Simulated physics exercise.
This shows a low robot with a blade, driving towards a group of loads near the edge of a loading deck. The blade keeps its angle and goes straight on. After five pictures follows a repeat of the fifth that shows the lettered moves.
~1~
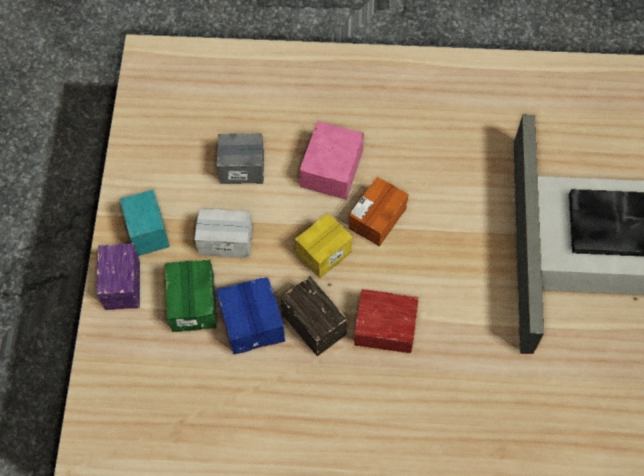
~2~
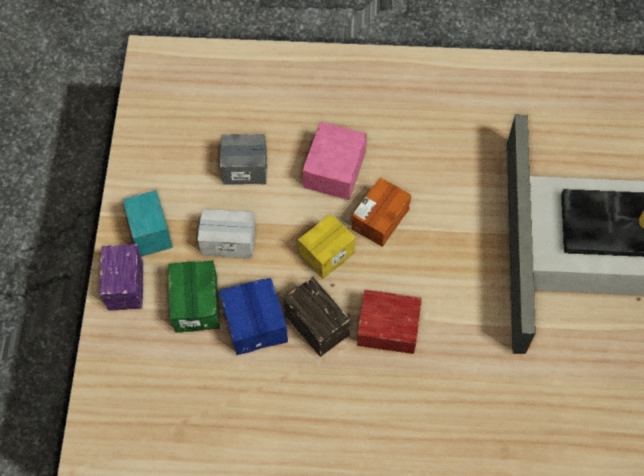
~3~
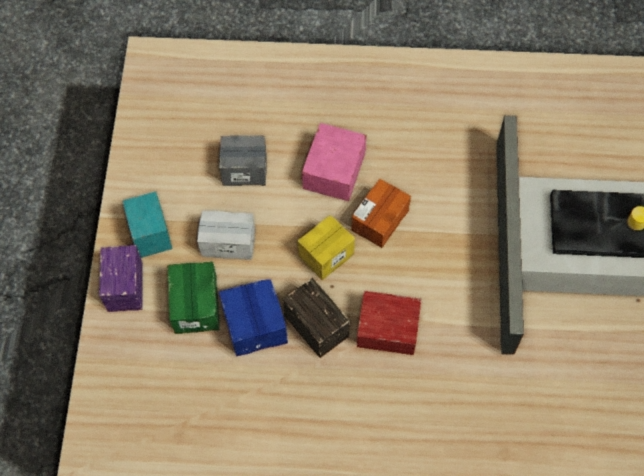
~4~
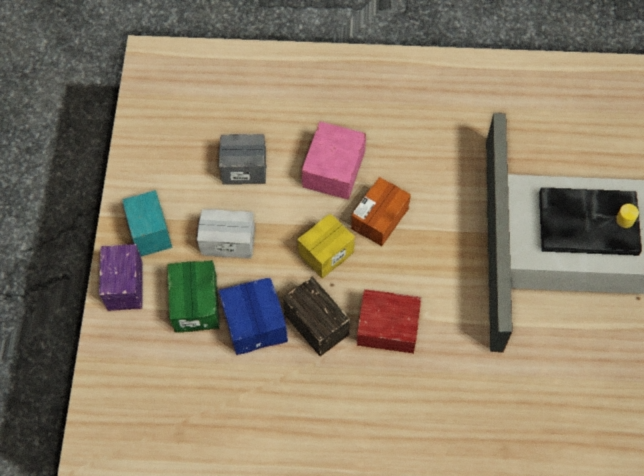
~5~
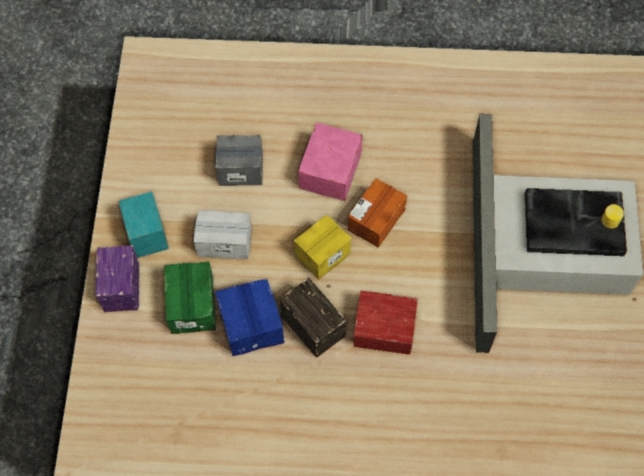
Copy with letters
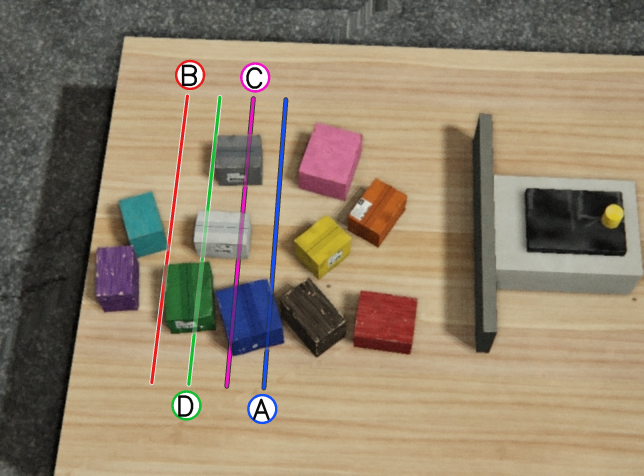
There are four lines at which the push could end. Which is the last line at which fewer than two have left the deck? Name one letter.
A is the last line within the limit.
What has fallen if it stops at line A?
It is the purple crate.
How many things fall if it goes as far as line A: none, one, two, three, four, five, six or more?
In all, one.
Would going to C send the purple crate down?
By then, yes.
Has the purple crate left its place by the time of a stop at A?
Yes.
On the marked copy, A at (276, 234); B at (171, 230); C at (241, 233); D at (205, 231).
With A. Early on, robot (490, 217); red crate (370, 322); purple crate (118, 280).
Further on, robot (413, 214); purple crate (113, 279); green box (153, 292).
At the end, robot (359, 212); purple crate over the edge; green box (99, 289); one fallen.
As for the rest, B drops four; C drops two; D drops three.
